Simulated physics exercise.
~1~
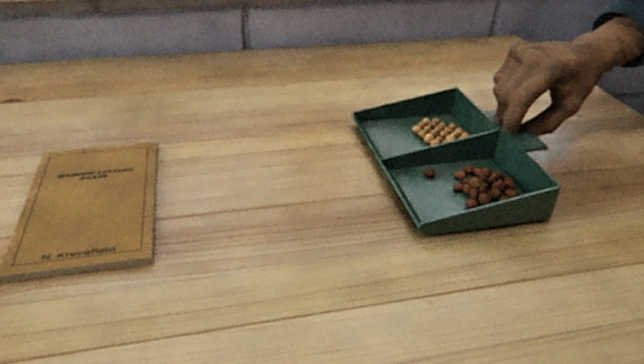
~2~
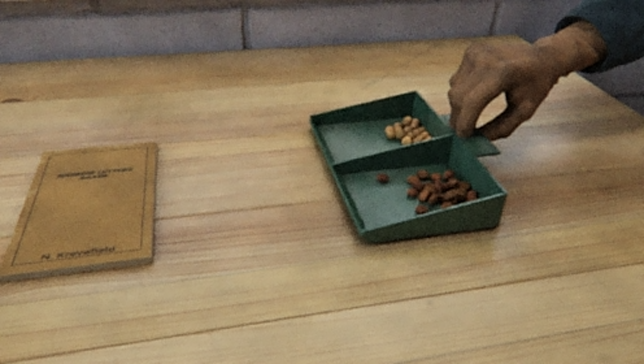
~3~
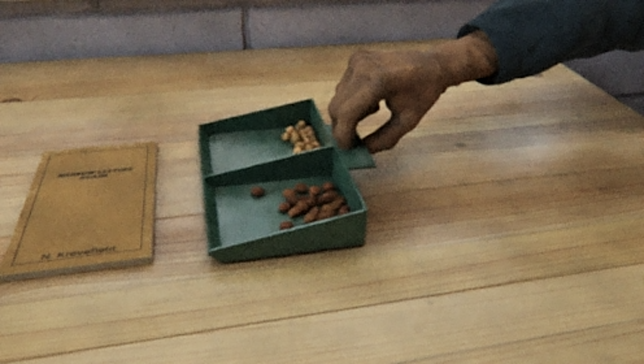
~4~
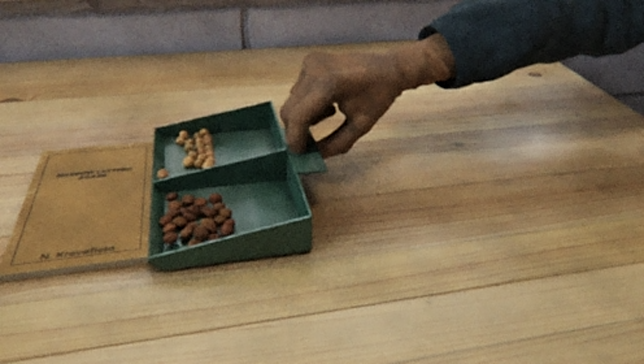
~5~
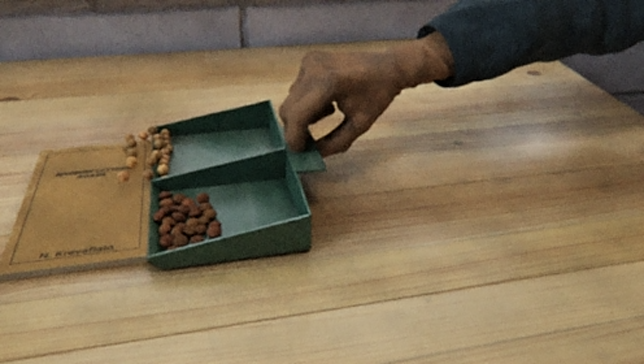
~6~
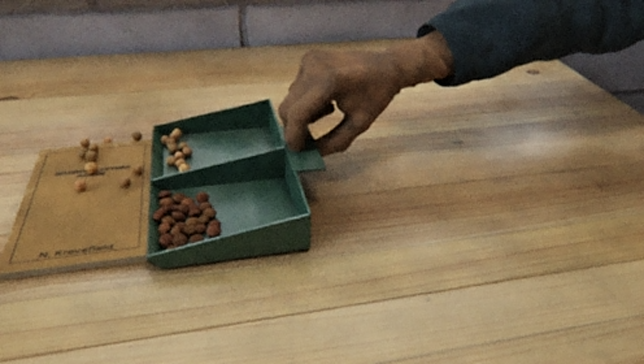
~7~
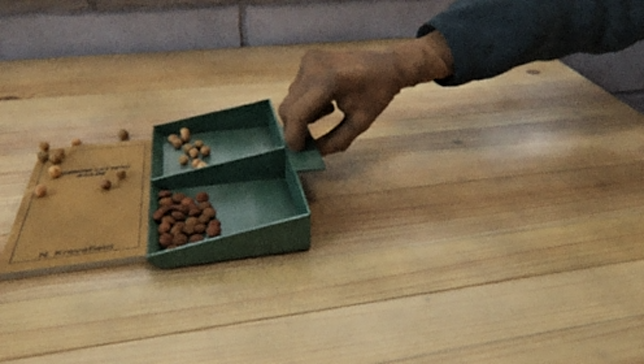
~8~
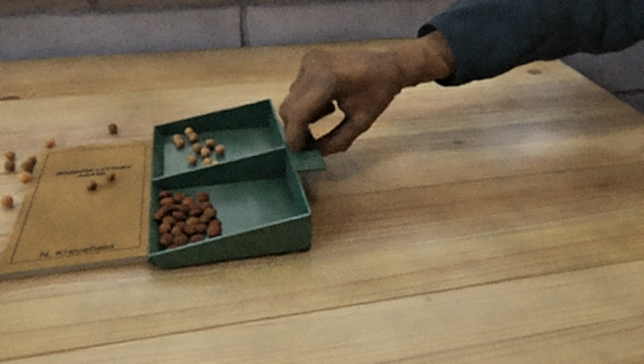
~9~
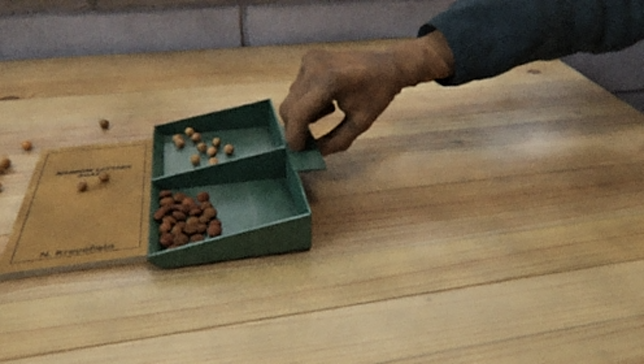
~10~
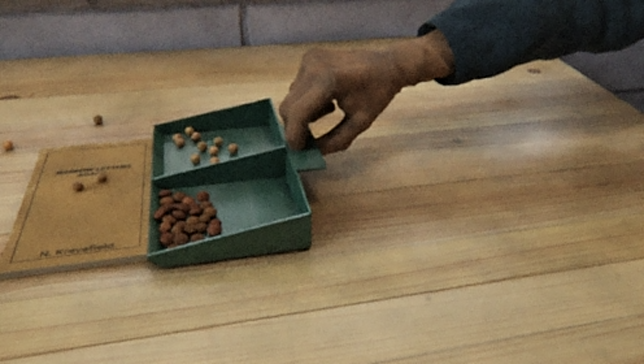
Green divided tray pushed left by a hand stops against a thin book, pale nuts spilling over it while brown ones stay inside.
